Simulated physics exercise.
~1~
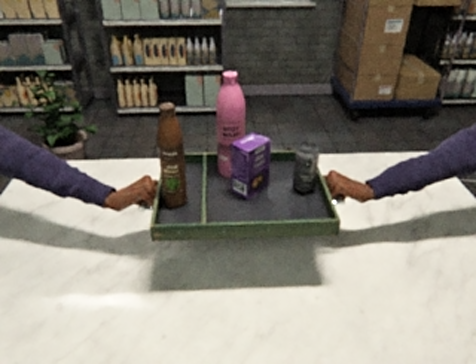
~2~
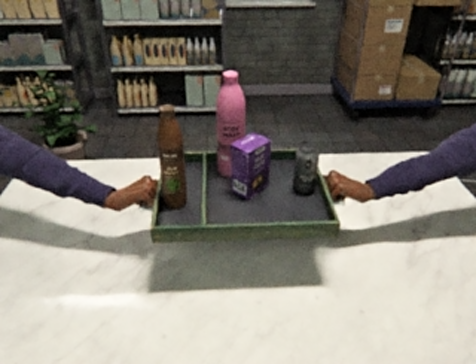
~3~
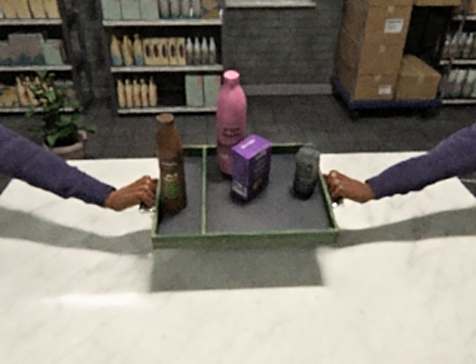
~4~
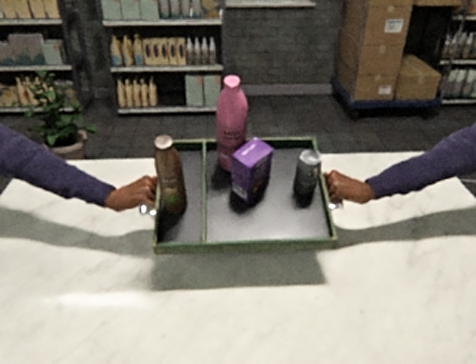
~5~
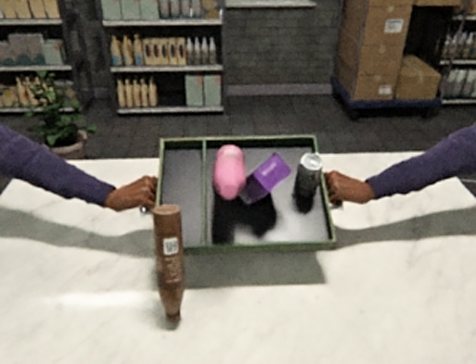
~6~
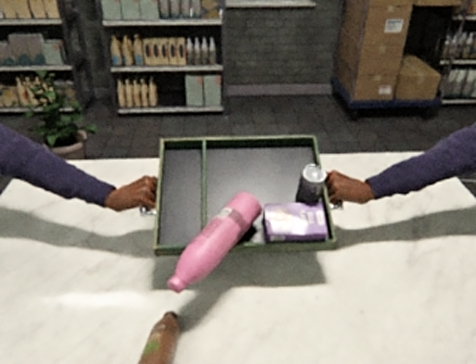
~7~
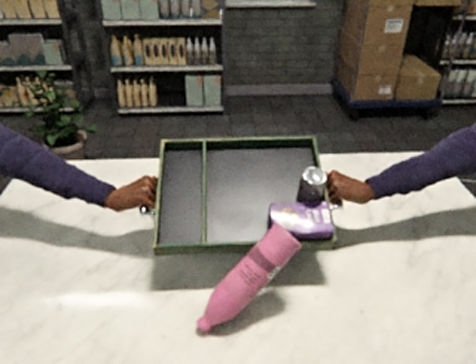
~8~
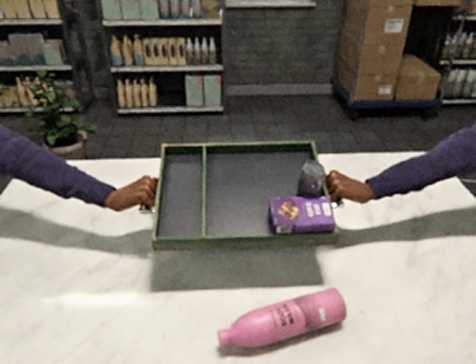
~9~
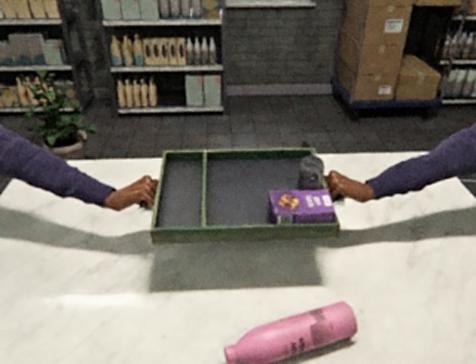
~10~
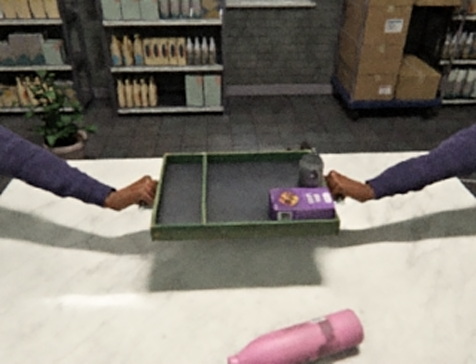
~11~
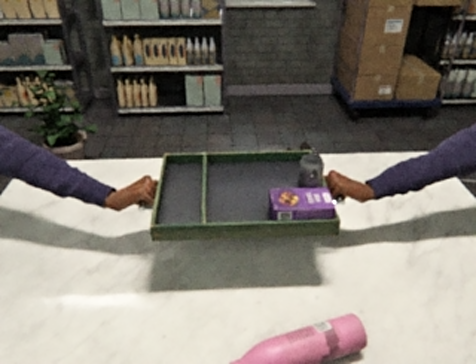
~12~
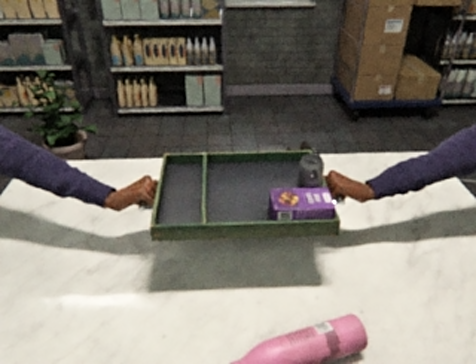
In a shop, two hands tipping a tray forward and levelling it, both bottles tumbling off, carton toppling, grey can ending upright.
